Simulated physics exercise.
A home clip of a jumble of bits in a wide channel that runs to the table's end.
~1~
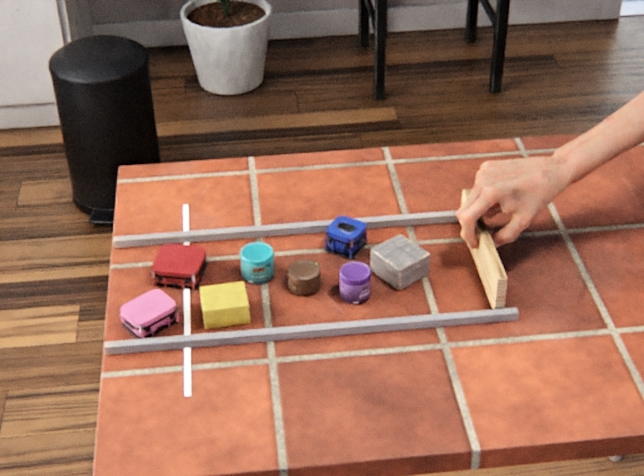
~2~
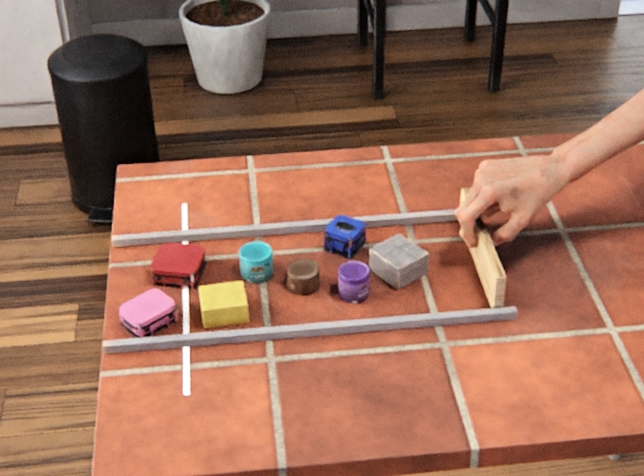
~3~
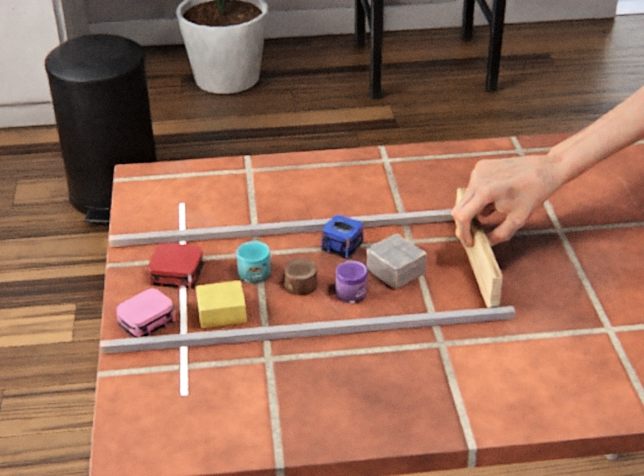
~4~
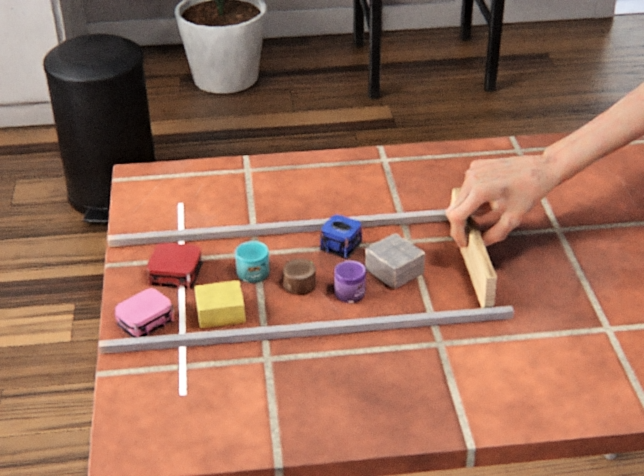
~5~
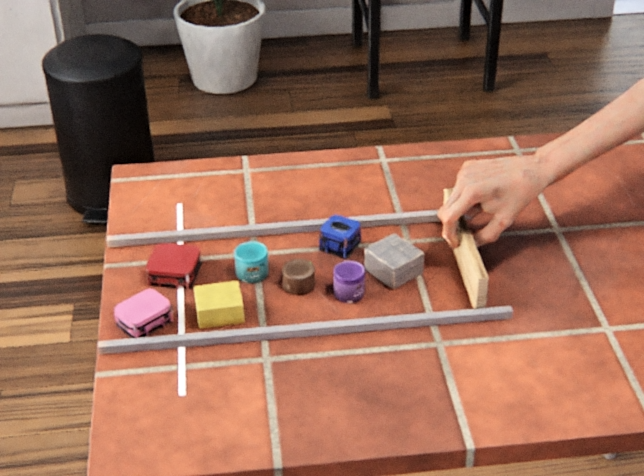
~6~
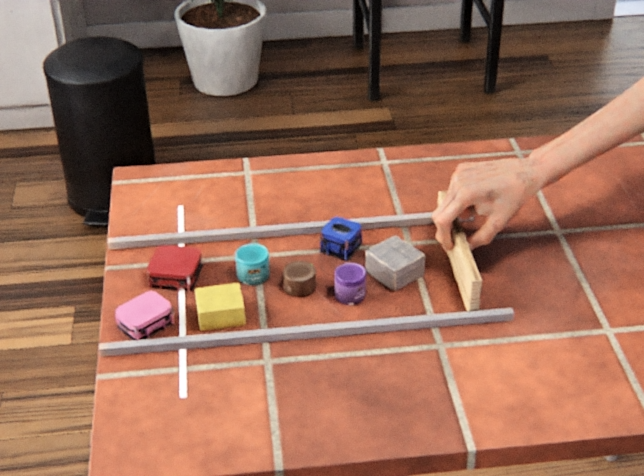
A hand slid a wooden board a short way left between two rails on a tiled table, toward a jumble of small colorful cases, tubs and blocks, which stayed where they were.
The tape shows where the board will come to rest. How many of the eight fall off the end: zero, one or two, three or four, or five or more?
The number that fall off is one or two.
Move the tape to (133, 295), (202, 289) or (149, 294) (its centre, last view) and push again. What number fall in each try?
Try by try, 5, 0 and 4.
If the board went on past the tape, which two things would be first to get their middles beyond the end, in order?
In order: The red case, the pink case.
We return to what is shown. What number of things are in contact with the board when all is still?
In contact: 3.
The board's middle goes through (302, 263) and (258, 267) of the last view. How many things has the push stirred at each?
By then 6, and 8.
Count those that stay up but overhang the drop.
The number is 0.
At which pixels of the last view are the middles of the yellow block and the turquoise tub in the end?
About (138, 319), and the other about (123, 270).
Soon after, none off yet; pink case at rest near (145, 317); red case at rest near (175, 269); yellow block at rest near (220, 307).
Then, none off yet; pink case at rest near (145, 317); red case at rest near (175, 269); yellow block moving near (214, 309).
Further on, none off yet; pink case moved a little near (125, 325); red case moved about its own width near (134, 268); yellow block moved about its own width near (178, 317).
By the end, the number that fall off is one or two; fallen, red case and pink case.
